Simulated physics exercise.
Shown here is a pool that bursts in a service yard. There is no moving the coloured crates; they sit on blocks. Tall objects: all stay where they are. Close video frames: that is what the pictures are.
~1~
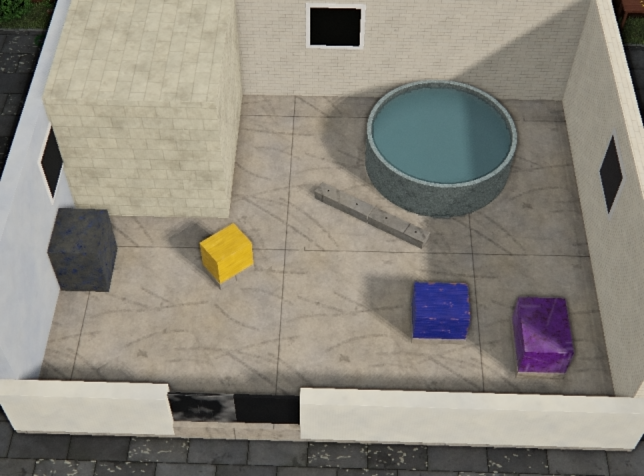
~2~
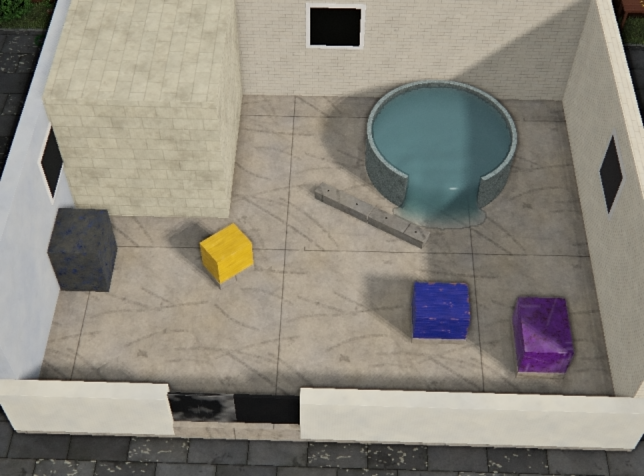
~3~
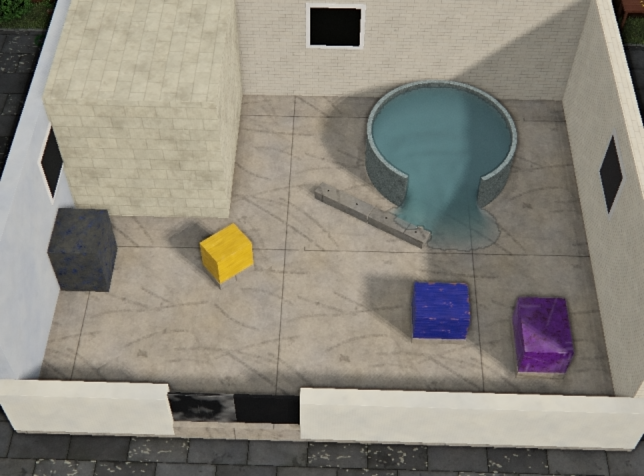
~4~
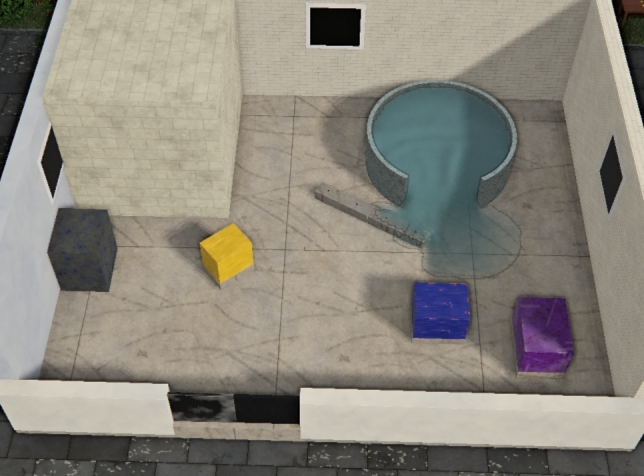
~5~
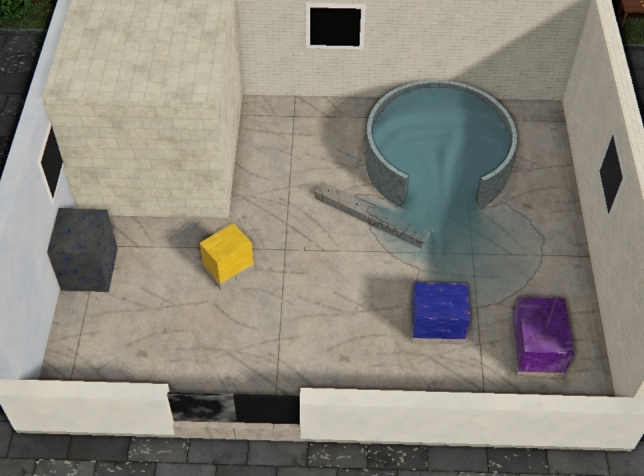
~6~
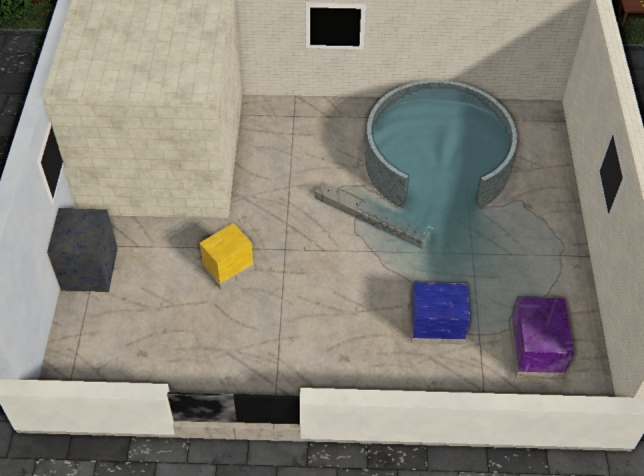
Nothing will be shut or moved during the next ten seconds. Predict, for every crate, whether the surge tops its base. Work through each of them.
My prediction: The blue crate gets topped; the purple crate gets topped; the yellow crate does not get topped.
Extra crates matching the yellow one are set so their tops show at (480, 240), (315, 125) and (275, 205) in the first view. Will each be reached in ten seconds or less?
Well, the first one gets caught, the next one stays clear of it, and the final one stays clear of it.
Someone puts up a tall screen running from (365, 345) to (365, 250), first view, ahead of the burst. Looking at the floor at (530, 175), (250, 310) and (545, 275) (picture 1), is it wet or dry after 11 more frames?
Taking the three spots in order: Spared, spared, soaked.
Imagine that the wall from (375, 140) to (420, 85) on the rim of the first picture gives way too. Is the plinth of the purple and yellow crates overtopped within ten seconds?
In that case the purple crate is never flooded and the yellow crate is flooded.
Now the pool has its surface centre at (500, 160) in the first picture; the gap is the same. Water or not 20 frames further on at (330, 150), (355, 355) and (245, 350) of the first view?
Results in order - left untouched, swamped, swamped.
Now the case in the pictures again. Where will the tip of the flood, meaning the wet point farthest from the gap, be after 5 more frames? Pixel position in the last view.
The farthest wet point should be near (539, 420).
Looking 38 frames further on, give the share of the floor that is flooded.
Around 90 in a hundred.
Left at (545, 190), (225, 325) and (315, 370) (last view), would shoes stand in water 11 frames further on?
Taking the three spots one by one, I'd call them clear, clear and drenched.
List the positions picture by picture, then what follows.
In the first frame, the pool at (441, 134) is whole and still.
In the second frame, water pours out at (442, 203) and has run to (398, 210).
In the third frame, the front is at (494, 232), out from the gap at (442, 206).
In the fourth frame, the front is at (498, 268), out from the gap at (442, 207).
In the fifth frame, water pours out at (442, 207) and has run to (493, 299).
In the sixth frame, the front is at (504, 326), out from the gap at (442, 206).
A moment on, water covers 25 % of the floor; the blue crate water round its plinth, the purple crate water round its plinth, the yellow crate not reached.
Next, water covers 45 % of the floor; the blue crate water round its plinth, the purple crate water round its plinth, the yellow crate water round its plinth.
Then, water covers 65 % of the floor; the blue crate water round its plinth, the purple crate water round its plinth, the yellow crate water round its plinth.
Later, water covers 90 % of the floor; the blue crate water round its plinth, the purple crate water round its plinth, the yellow crate water round its plinth.
In the end, water covers 95 % of the floor; the blue crate was topped, the purple crate was topped, the yellow crate stayed above the water.
